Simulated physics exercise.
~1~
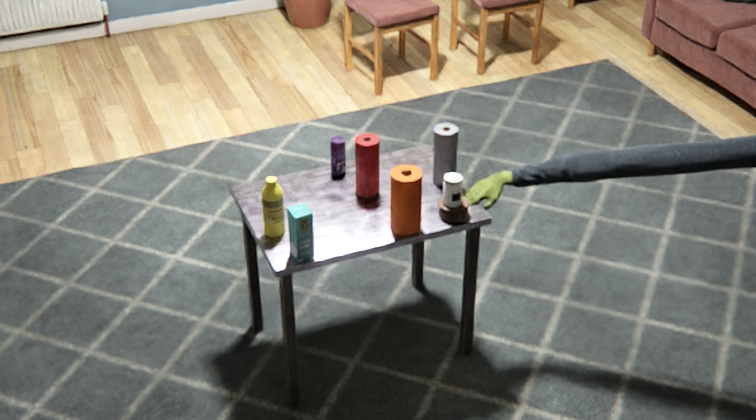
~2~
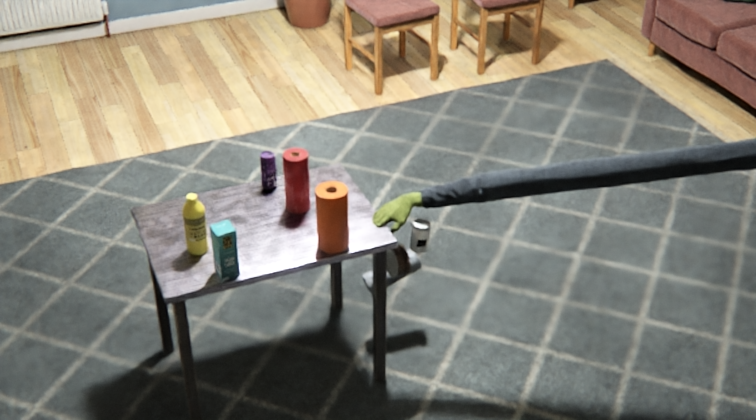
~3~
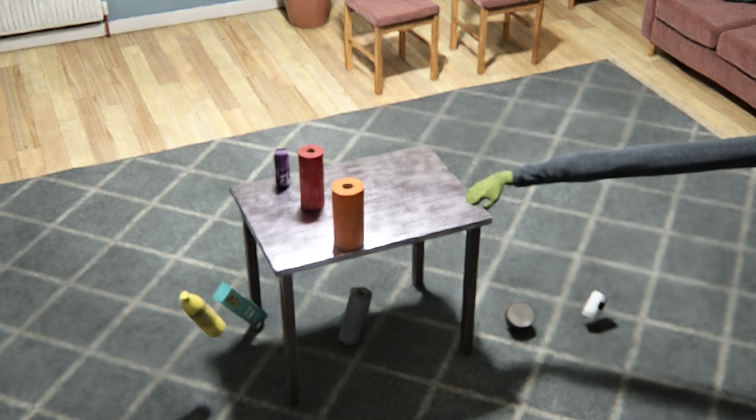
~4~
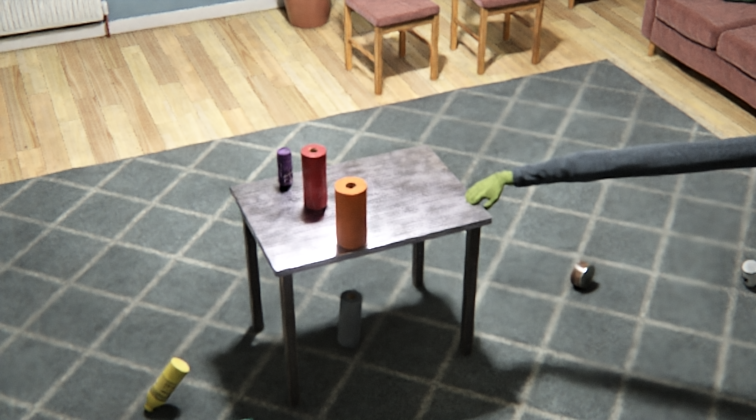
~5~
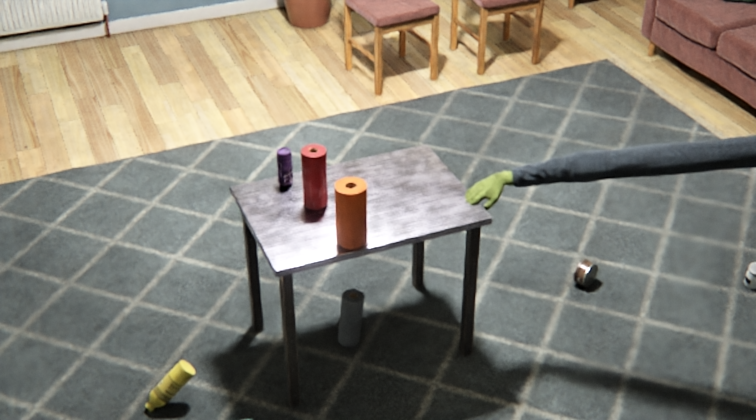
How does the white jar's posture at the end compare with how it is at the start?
At the start the white jar stands upright on the table, while at the end it is leaning over, down on the rug at the right edge of the view.
